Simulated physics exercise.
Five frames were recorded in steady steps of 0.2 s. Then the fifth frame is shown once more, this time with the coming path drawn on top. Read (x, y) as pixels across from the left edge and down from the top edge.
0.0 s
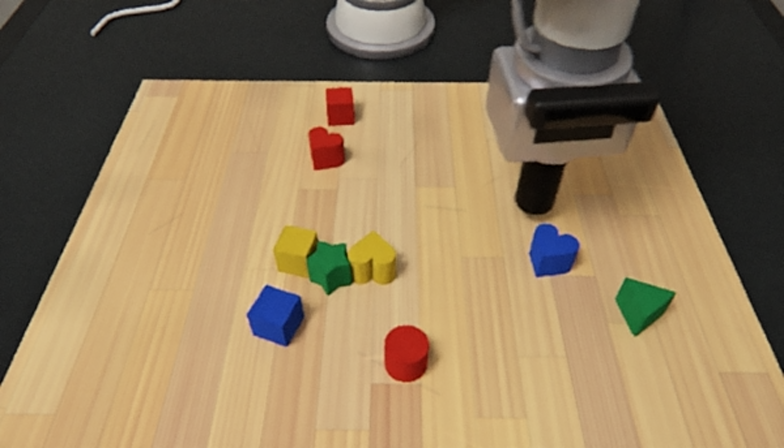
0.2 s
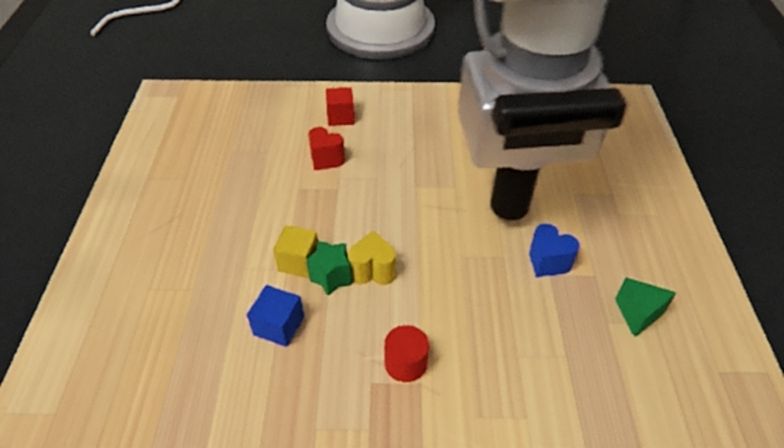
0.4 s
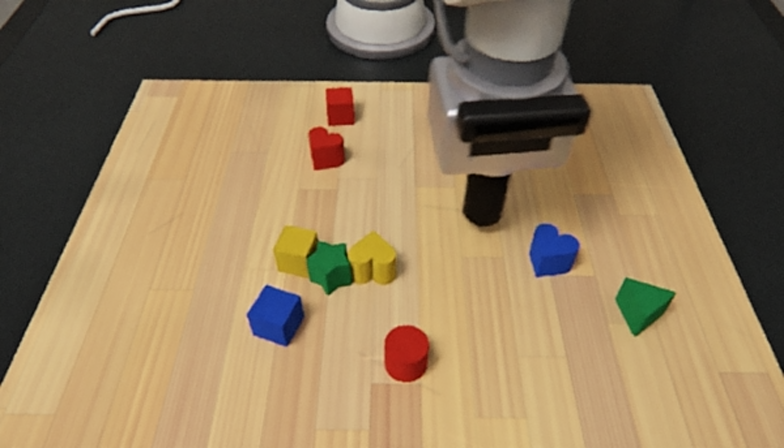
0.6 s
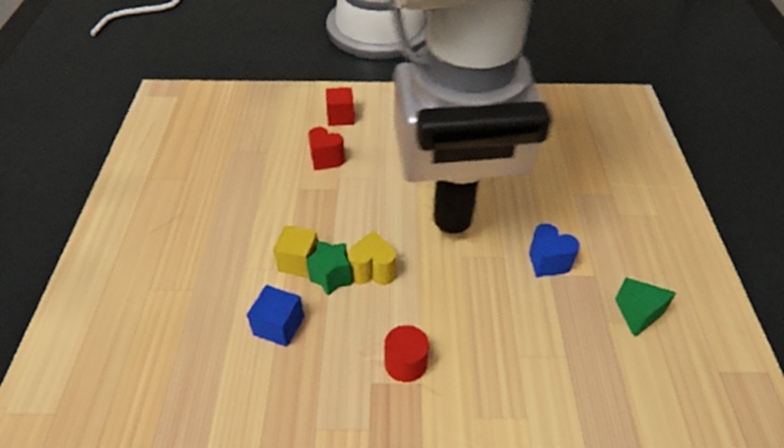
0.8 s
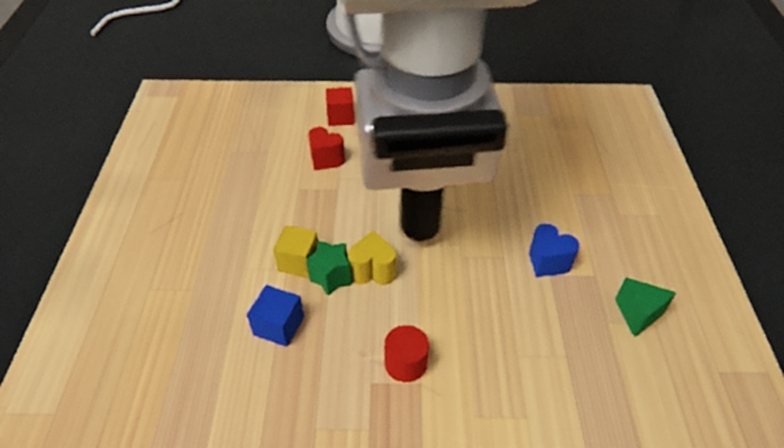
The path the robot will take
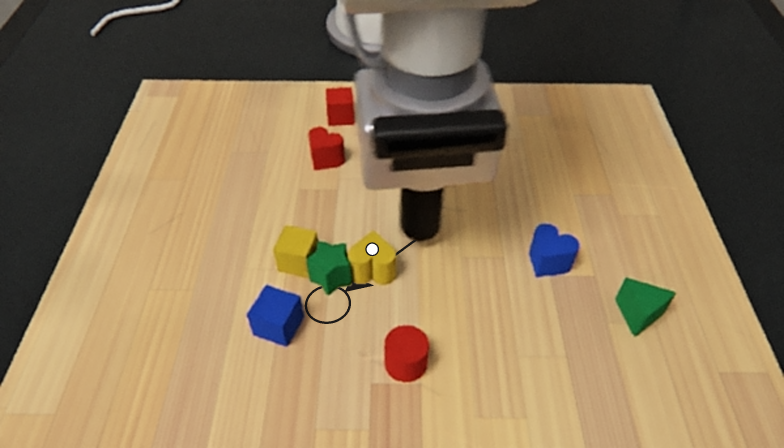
A robotic arm with a black rod slid steadily left across a wooden board, drawing closer to the yellow heart, while the scattered red, blue, green and yellow blocks all stayed still.
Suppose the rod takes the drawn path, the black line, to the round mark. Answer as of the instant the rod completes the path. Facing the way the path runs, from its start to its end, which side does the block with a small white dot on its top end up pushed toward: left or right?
Shifted left.
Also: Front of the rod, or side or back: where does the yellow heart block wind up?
It stays on the rod's front.
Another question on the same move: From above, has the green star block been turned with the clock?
Yes, it checks out.
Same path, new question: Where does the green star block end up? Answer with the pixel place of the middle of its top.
(286, 272)
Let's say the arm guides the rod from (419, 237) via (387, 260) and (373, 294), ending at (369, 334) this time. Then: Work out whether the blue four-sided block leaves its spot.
Once the rod is done, the blue four-sided block remains in the old spot.
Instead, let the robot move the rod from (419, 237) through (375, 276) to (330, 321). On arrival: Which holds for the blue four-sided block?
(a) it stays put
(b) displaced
I choose b.
Path on the board, straight from (419, 237) to (328, 304); the dot is on the yellow heart block.
The first path, step by step. One third of the way, rod at (390, 247); green star block at (322, 261), turned 20° clockwise; yellow heart block at (362, 259).
Two thirds of the way, rod at (358, 270); green star block at (299, 270), turned 55° clockwise; yellow heart block at (332, 287).
At the end, rod at (327, 293); blue four-sided block at (267, 307); yellow four-sided block in place; green star block at (286, 272), turned 95° clockwise; yellow heart block at (305, 315), turned 25° anticlockwise.
